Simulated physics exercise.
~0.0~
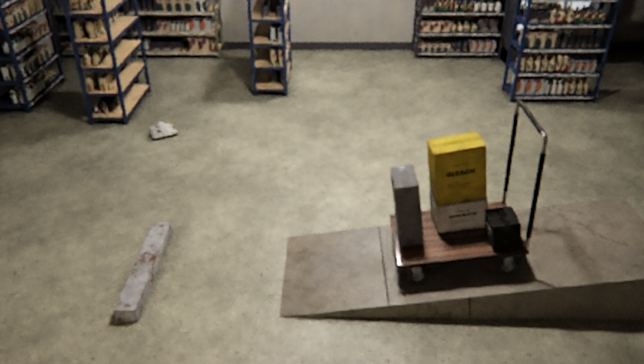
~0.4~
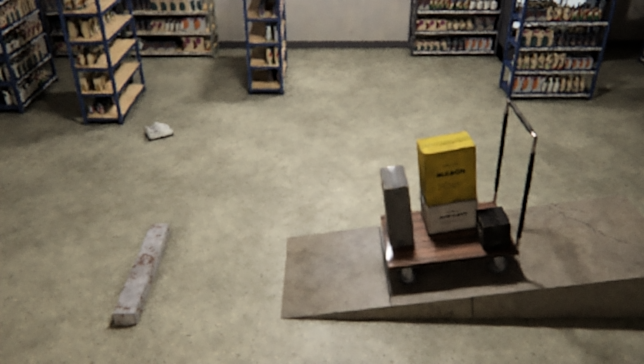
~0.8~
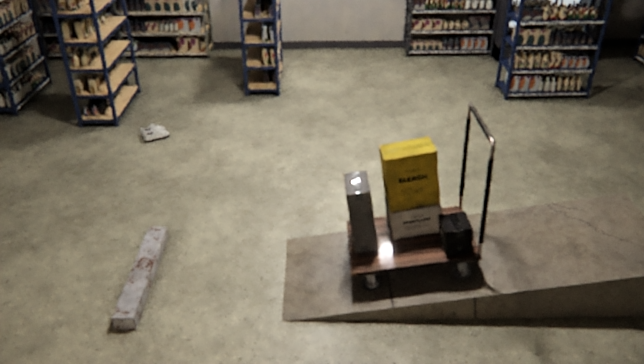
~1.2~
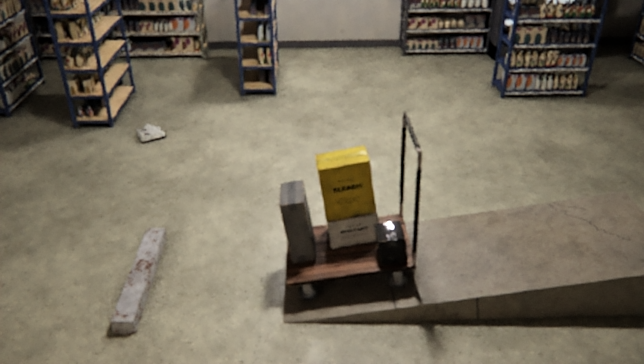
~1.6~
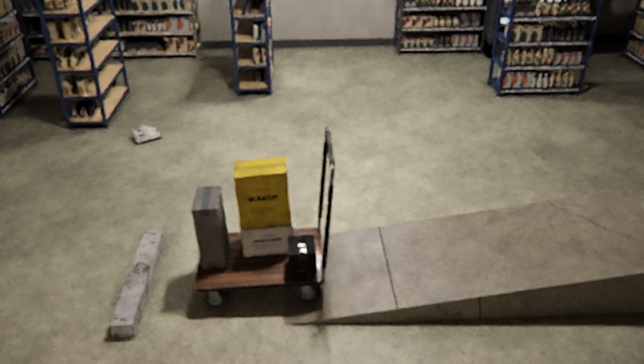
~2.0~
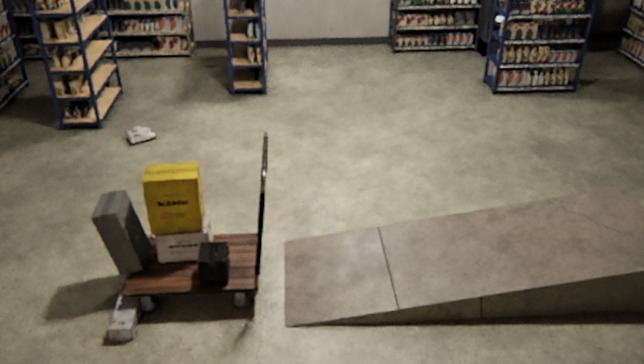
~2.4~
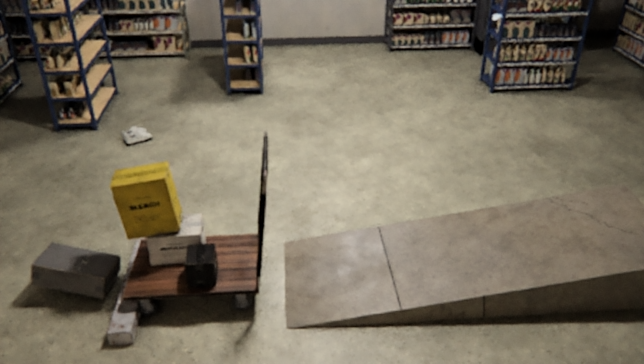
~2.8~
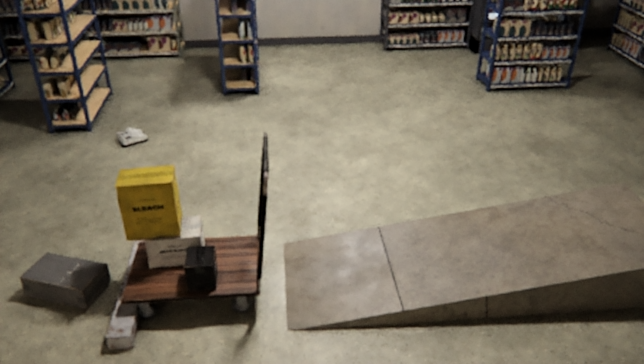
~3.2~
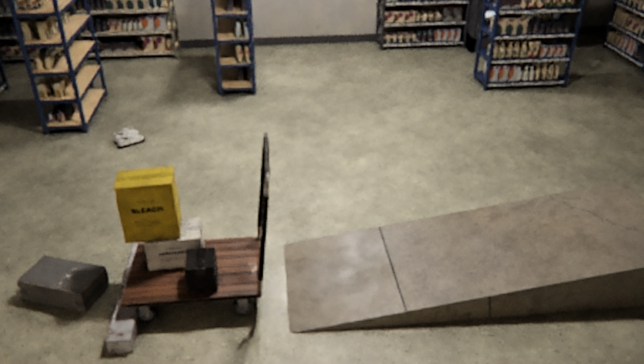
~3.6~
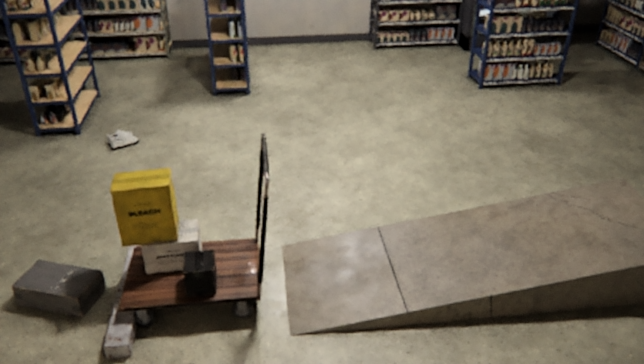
A loaded trolley rolls down a ramp, hits a kerb and loses its grey box.
